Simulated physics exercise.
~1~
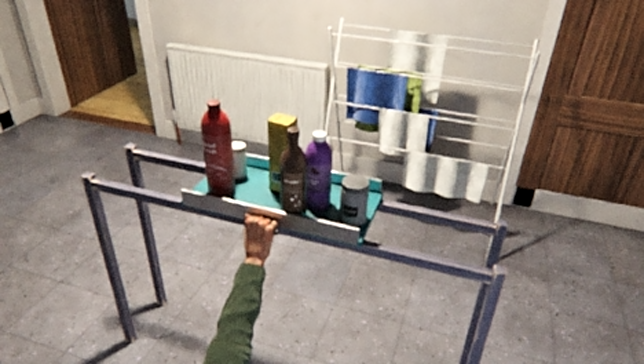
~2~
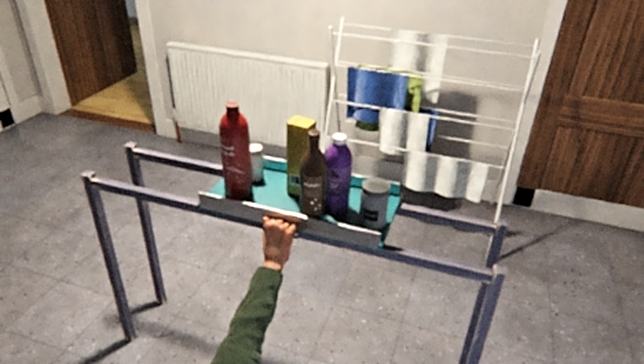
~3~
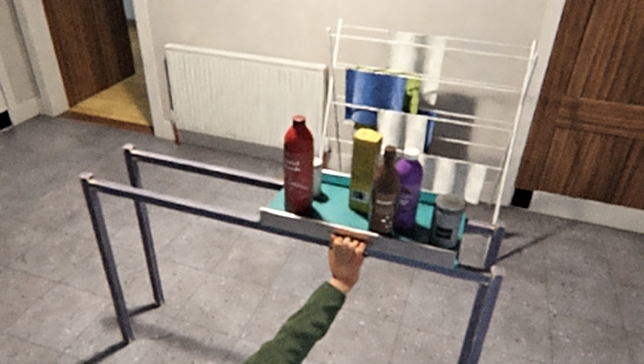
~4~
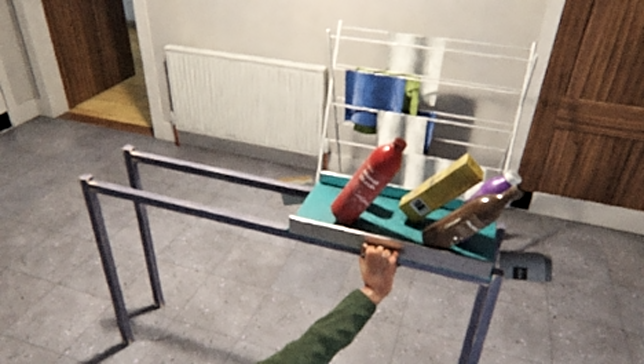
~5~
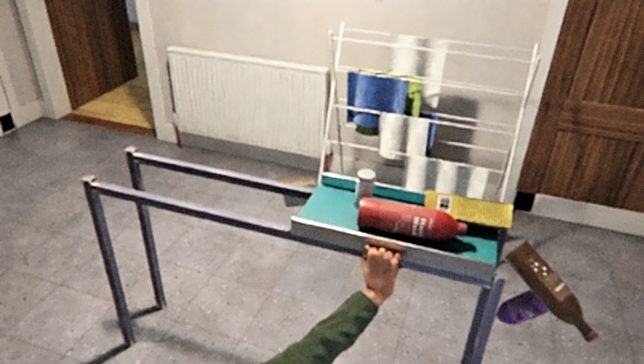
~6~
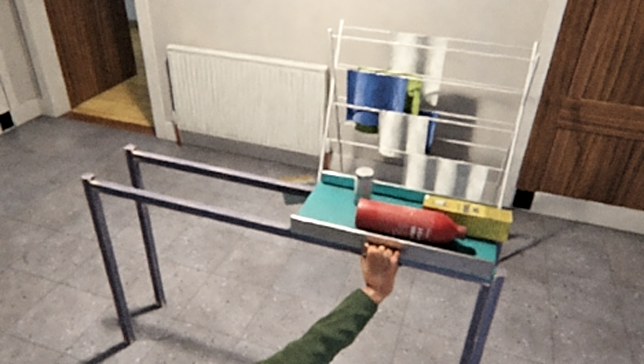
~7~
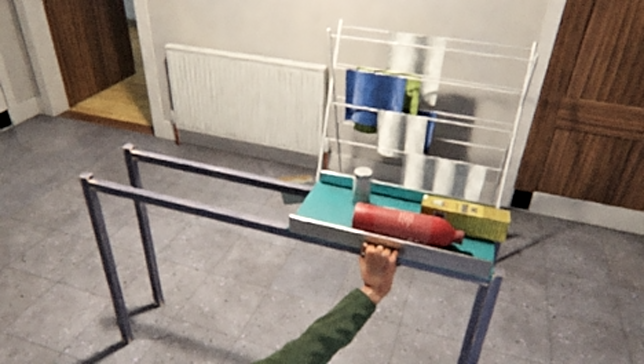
Teal tray of bottles pulled right along rails by a hand, stopping abruptly, toppling red bottle and yellow carton, others falling off.
